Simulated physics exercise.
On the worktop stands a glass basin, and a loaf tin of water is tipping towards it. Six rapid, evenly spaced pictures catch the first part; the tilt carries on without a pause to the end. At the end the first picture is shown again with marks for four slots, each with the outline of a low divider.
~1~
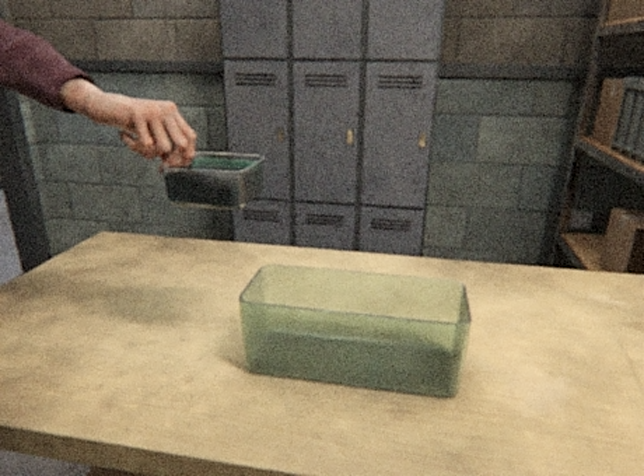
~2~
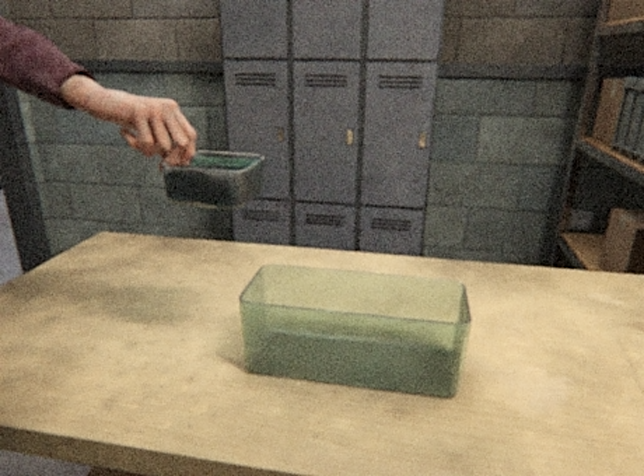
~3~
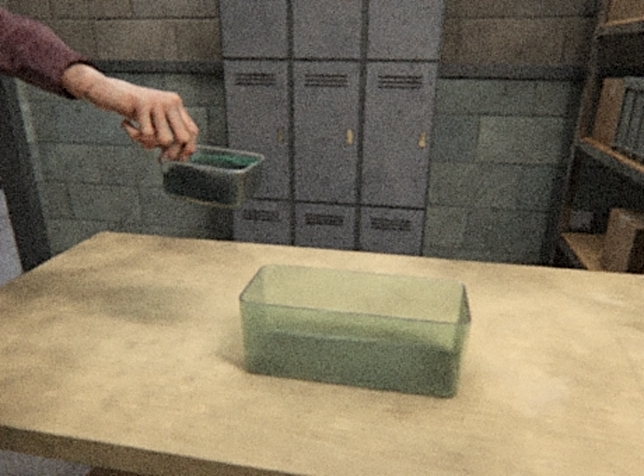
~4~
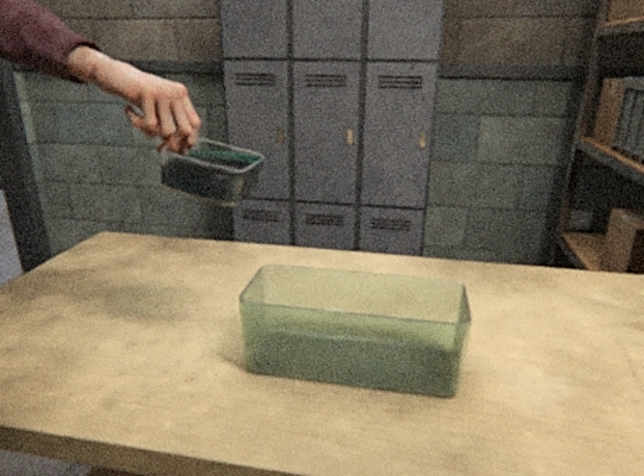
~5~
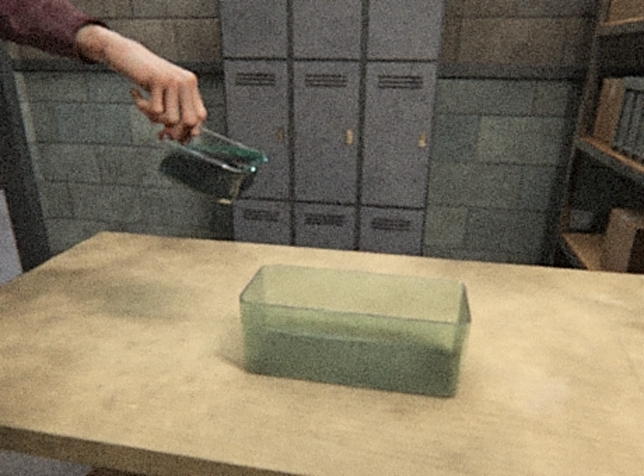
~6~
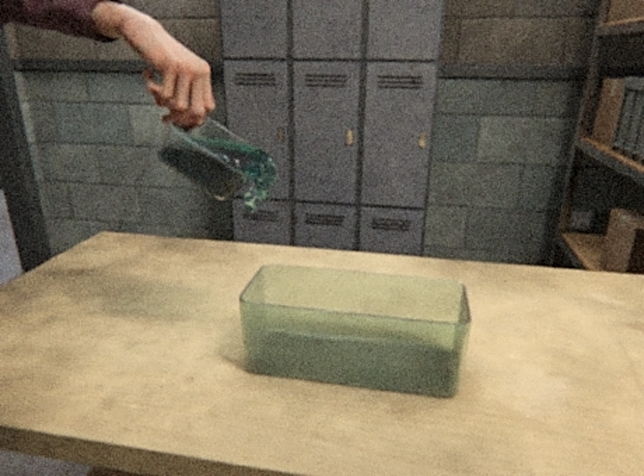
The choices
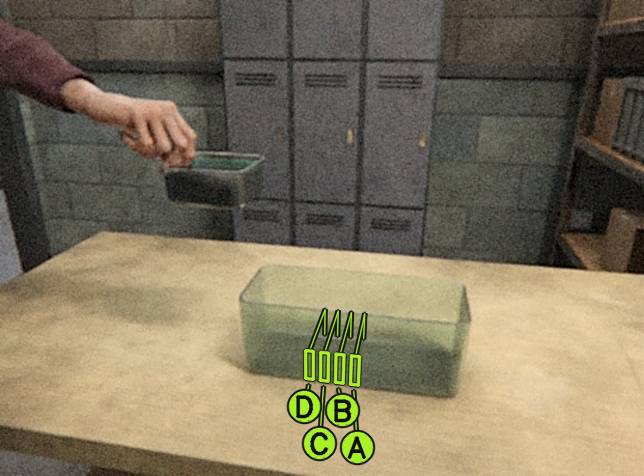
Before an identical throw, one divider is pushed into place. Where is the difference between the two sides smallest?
Use place C.
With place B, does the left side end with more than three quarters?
Yes.
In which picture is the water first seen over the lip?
In picture 5.
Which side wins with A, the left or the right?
The left one.
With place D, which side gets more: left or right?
The right side.
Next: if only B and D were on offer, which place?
D.
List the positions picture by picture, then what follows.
The first frame shows upright, lip at (253, 163); basin from (246, 368) to (459, 395); nothing has left yet.
The second frame shows upright, lip at (253, 163); nothing has left yet.
The third frame shows tipped about 6°, lip at (253, 163); nothing has left yet.
The fourth frame shows tipped about 12°, lip at (253, 163); nothing has left yet.
The fifth frame shows tipped about 21°, lip at (253, 163); water is over the lip, down to (253, 163).
The sixth frame shows tipped about 32°, lip at (253, 163); water is over the lip, down to (259, 203).
In lime, A at (353, 390); B at (338, 388); C at (323, 386); D at (308, 385).
Choosing A, about 91 % ends left of the wall and 5 % right of it; 4 % is lost outside.
Choosing B, about 85 % ends left of the wall and 11 % right of it; 4 % is lost outside.
Choosing C, about 49 % ends left of the wall and 46 % right of it; 5 % is lost outside.
Choosing D, about 29 % ends left of the wall and 66 % right of it; 5 % is lost outside.
